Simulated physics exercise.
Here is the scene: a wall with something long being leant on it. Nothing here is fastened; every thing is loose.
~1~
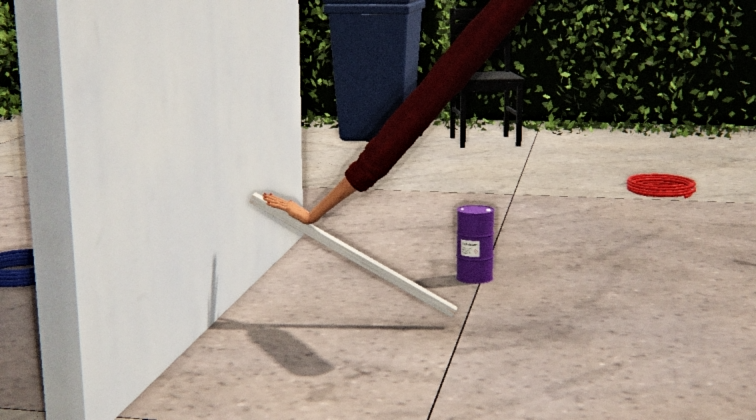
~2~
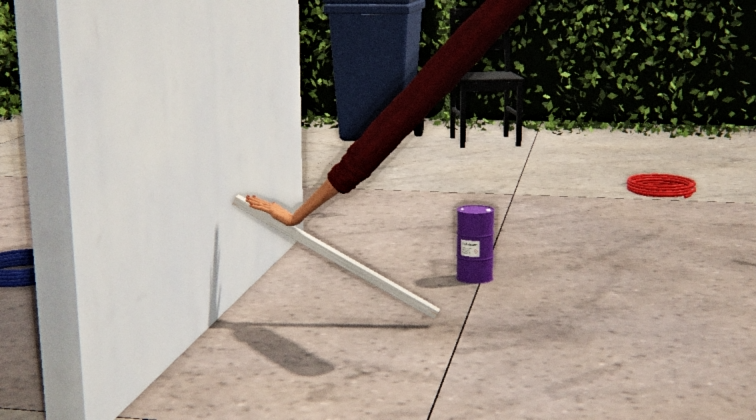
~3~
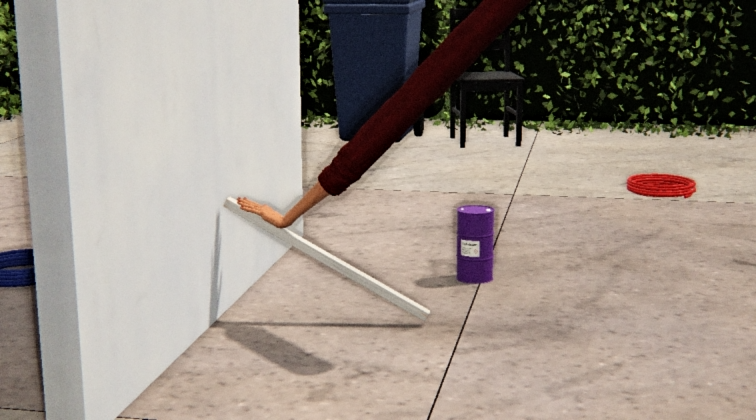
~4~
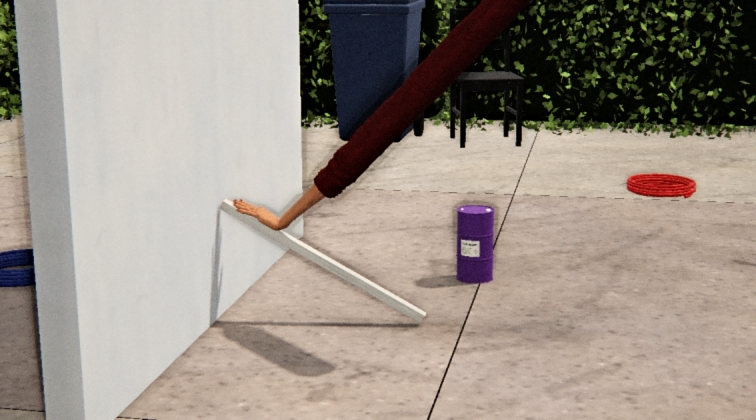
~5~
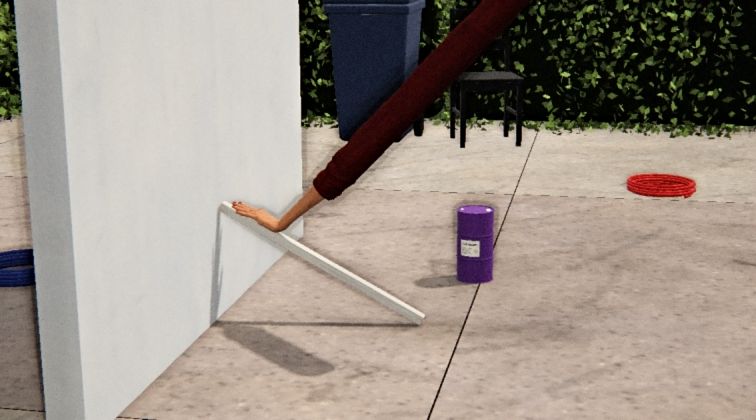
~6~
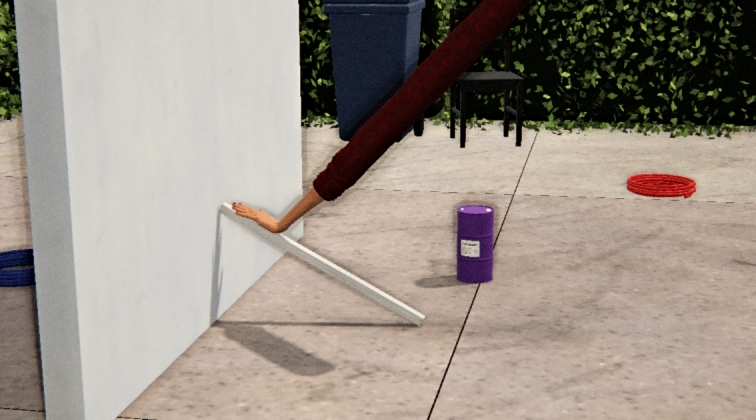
At the start, a hand on a red-sleeved arm holds a slanted white pole just short of a pale wall, with a purple canister standing to the right. The hand moves the pole a short way left until its upper end rests against the wall, then stays on it, nearly still.
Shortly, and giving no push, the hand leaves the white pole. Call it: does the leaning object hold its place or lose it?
It loses its place.
Then, 0.40 s on from there, white pole 17° lower than it was left near (332, 294).
Then, 0.50 s on from there, white pole 28° lower than it was left near (335, 314).
In the end, moved from the start, white pole; purple canister unmoved. At the end, from the last picture's camera, white pole near (335, 316). The pole slides down.
